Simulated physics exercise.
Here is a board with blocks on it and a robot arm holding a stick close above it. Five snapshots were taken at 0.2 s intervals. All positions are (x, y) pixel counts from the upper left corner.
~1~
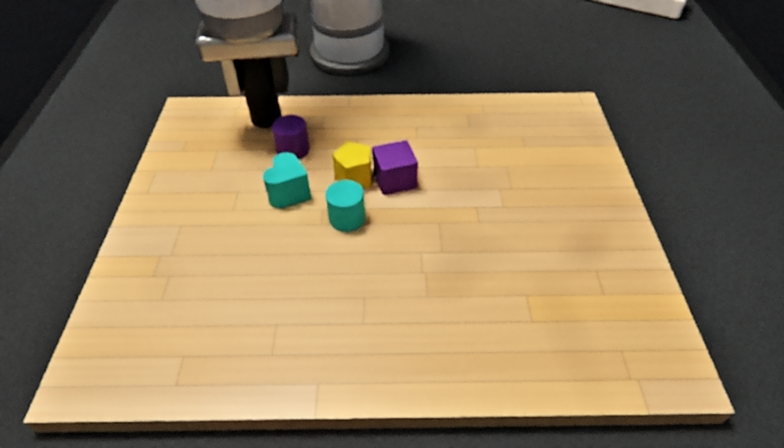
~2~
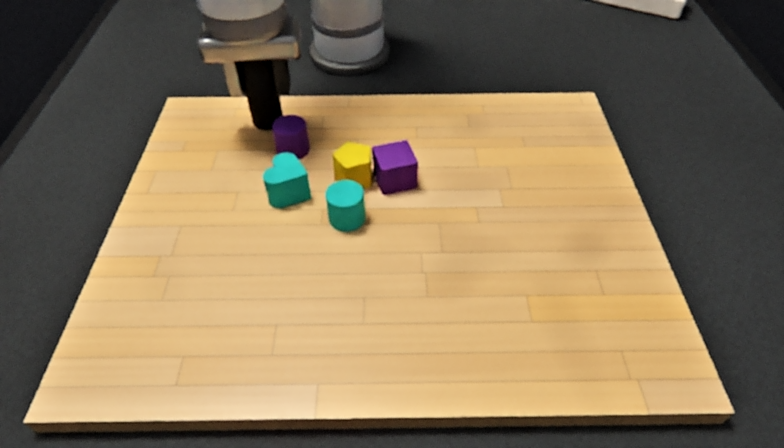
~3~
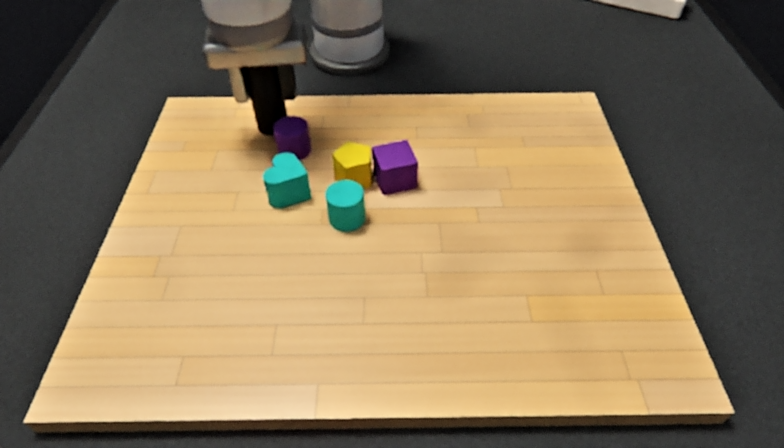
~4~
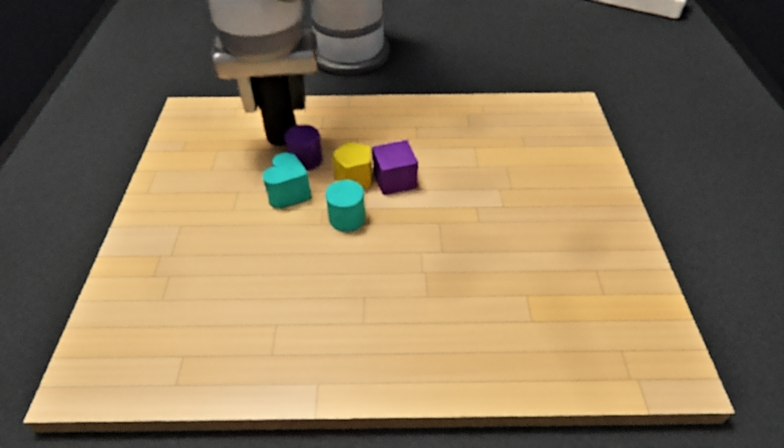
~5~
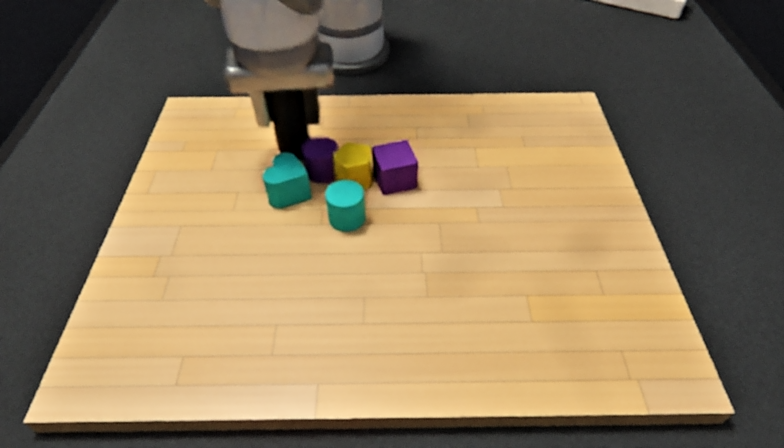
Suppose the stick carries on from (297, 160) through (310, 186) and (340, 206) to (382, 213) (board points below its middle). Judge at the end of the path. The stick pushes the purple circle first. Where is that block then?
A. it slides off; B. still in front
Correct choice: B.
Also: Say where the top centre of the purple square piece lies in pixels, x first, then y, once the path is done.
I expect it at (418, 150).
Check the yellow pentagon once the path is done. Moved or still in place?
In the end it has been moved.
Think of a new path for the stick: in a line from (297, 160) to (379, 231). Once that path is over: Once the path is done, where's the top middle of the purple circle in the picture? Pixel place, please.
I'd expect the centre of its top face to be at (416, 214).
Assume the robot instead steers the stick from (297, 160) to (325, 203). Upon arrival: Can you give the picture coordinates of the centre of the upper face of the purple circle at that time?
Top centre: (357, 185).
What follows on the original path. One third of the way, stick (308, 177); turquoise heart-shaped block (282, 187), turned 30° clockwise; purple circle (337, 171); turquoise circle (347, 196); yellow pentagon (374, 167), turned 45° anticlockwise; purple square piece (406, 154), turned 25° anticlockwise.
Two thirds of the way, stick (340, 197); turquoise heart-shaped block (282, 192), turned 50° clockwise; purple circle (373, 189); turquoise circle (364, 217); yellow pentagon (405, 174), turned 80° anticlockwise; purple square piece (417, 150), turned 60° anticlockwise.
At the end, stick (382, 204); turquoise heart-shaped block (282, 192), turned 50° clockwise; purple circle (413, 204); turquoise circle (365, 218); yellow pentagon (417, 175), turned 95° anticlockwise; purple square piece (418, 150), turned 70° anticlockwise.
